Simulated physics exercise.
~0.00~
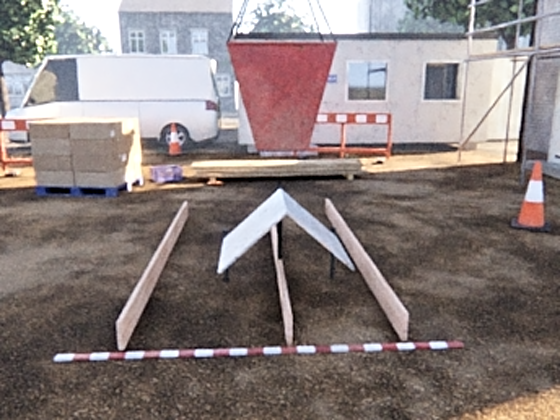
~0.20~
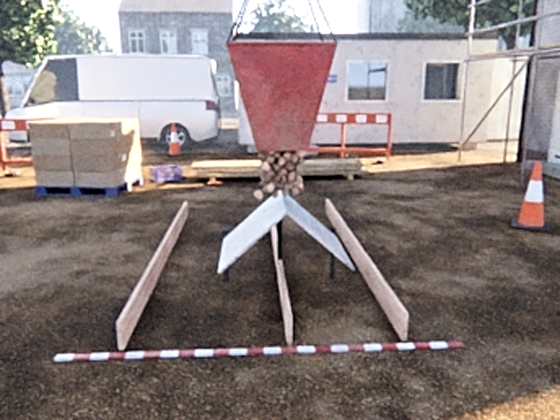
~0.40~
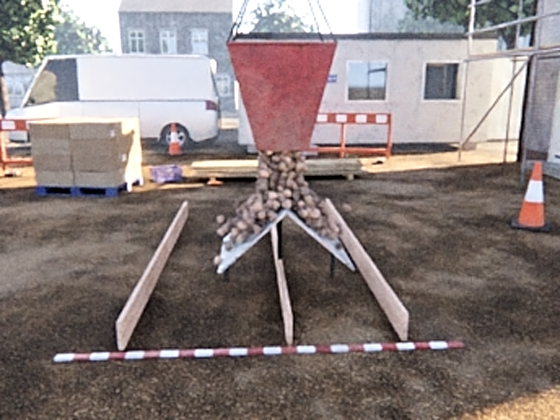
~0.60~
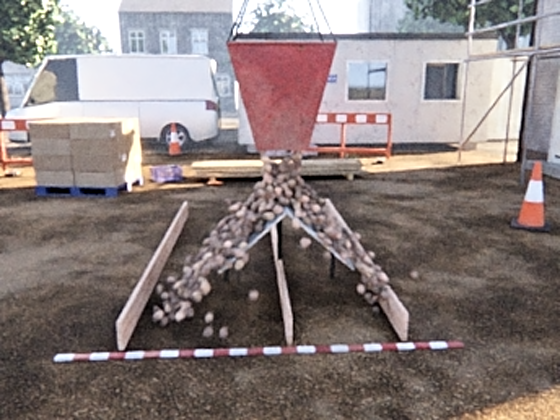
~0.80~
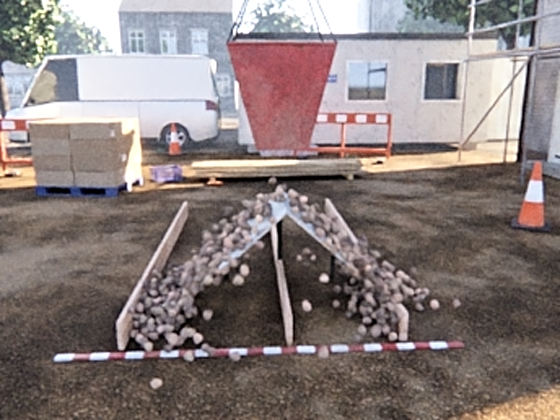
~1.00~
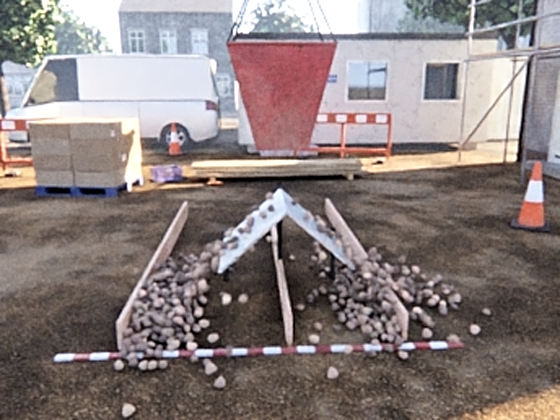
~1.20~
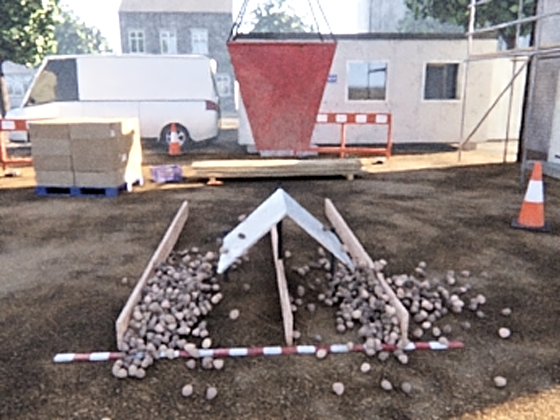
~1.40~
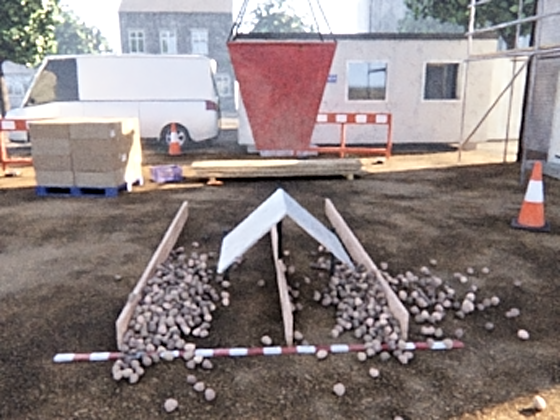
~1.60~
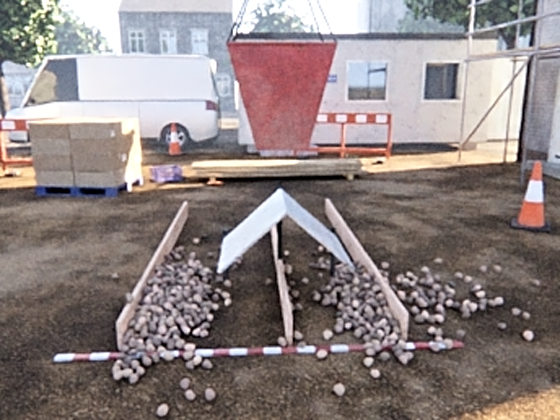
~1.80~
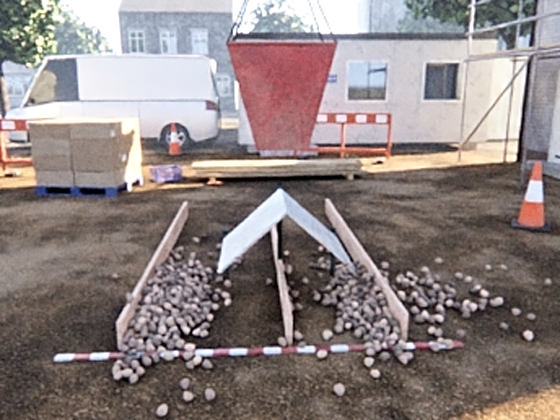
Building yard with a hanging red skip dropping rounded stones onto a peaked steel plate, filling two plank bays, some spilling right.
